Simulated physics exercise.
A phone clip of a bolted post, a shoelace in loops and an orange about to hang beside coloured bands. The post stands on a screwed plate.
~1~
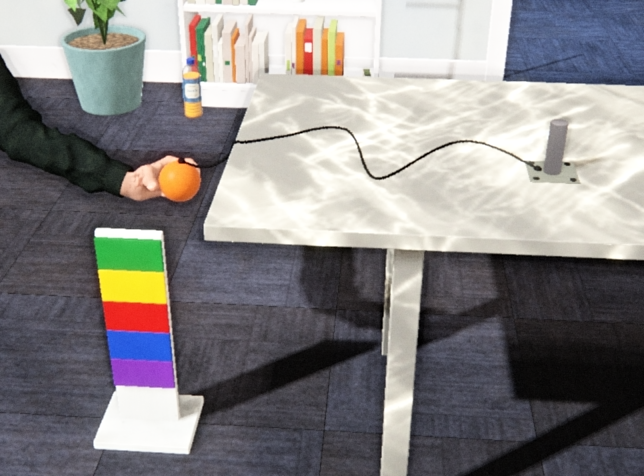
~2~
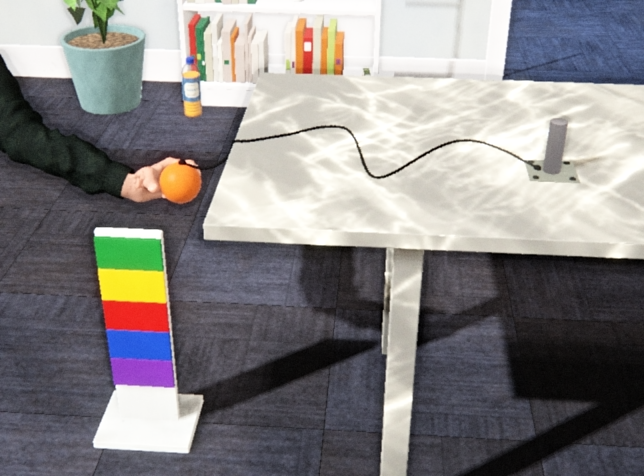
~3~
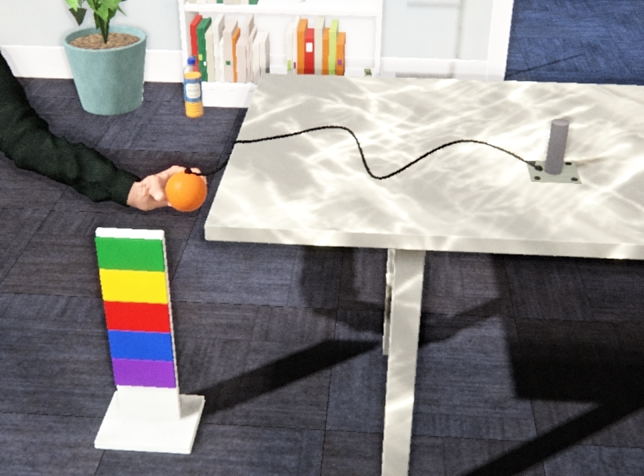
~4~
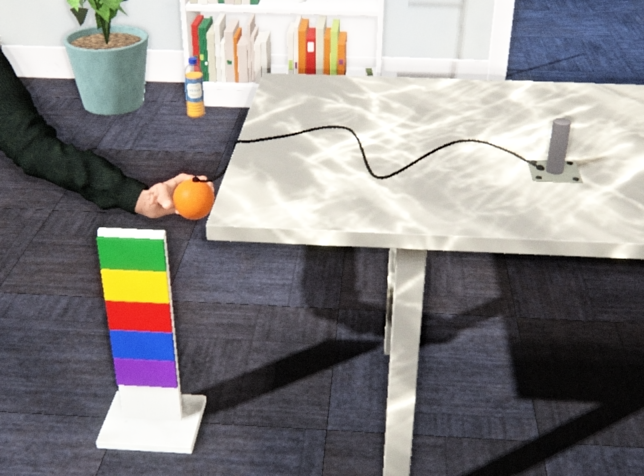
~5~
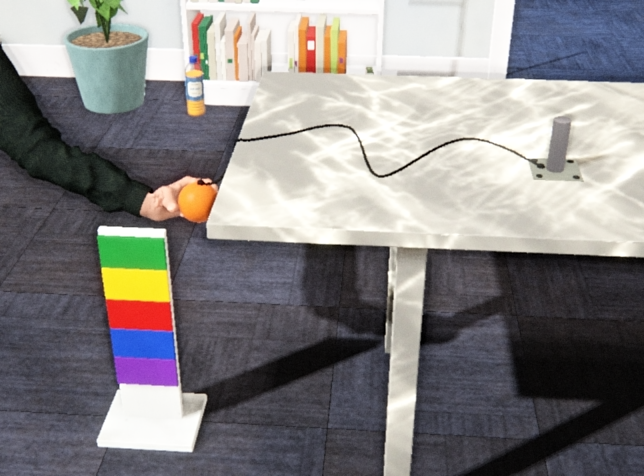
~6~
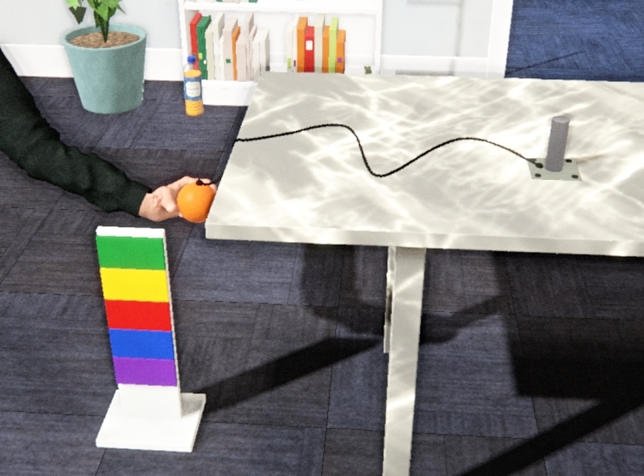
At the start, a hand holds an orange at the left edge of a pale table, above a stand with coloured bands, while a dark cord winds across the tabletop to a post. The hand then shifts the orange slightly right and down, close to the table's edge, and finally stays nearly still.
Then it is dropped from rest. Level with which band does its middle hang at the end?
Its middle rests at the blue band.
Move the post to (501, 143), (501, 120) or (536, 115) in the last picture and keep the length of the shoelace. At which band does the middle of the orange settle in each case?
One after the other, purple; purple; blue.
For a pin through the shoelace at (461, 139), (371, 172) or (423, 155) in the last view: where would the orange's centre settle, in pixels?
Near (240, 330), (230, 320) and (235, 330).
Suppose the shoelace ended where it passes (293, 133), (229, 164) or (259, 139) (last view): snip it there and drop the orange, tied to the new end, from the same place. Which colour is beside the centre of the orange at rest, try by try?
Try by try: Green; red; yellow.
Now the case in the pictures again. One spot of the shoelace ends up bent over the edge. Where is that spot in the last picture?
It lies at about (359, 142).
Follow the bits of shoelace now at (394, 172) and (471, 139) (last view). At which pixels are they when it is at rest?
Near (327, 152) and (446, 161).
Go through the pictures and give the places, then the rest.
Orange (180, 181); green (129, 256); yellow (133, 287); red (136, 318); blue (140, 347); purple (143, 375), in the first picture.
Orange (180, 182); shoelace through (503, 150) (426, 153) (368, 172) (349, 131) (267, 138), in the second picture.
Orange (186, 191), in the third picture.
Orange (194, 199); shoelace through (506, 151) (429, 154) (371, 173) (352, 132) (269, 139), in the fourth picture.
Orange (199, 202), in the fifth picture.
Orange (198, 202); shoelace through (505, 148) (428, 152) (370, 171) (351, 130) (268, 137), in the sixth picture.
Soon after, orange near (262, 356); level with blue.
After that, orange near (228, 347); level with blue.
In the end, orange near (248, 354); level with blue. The blue one.
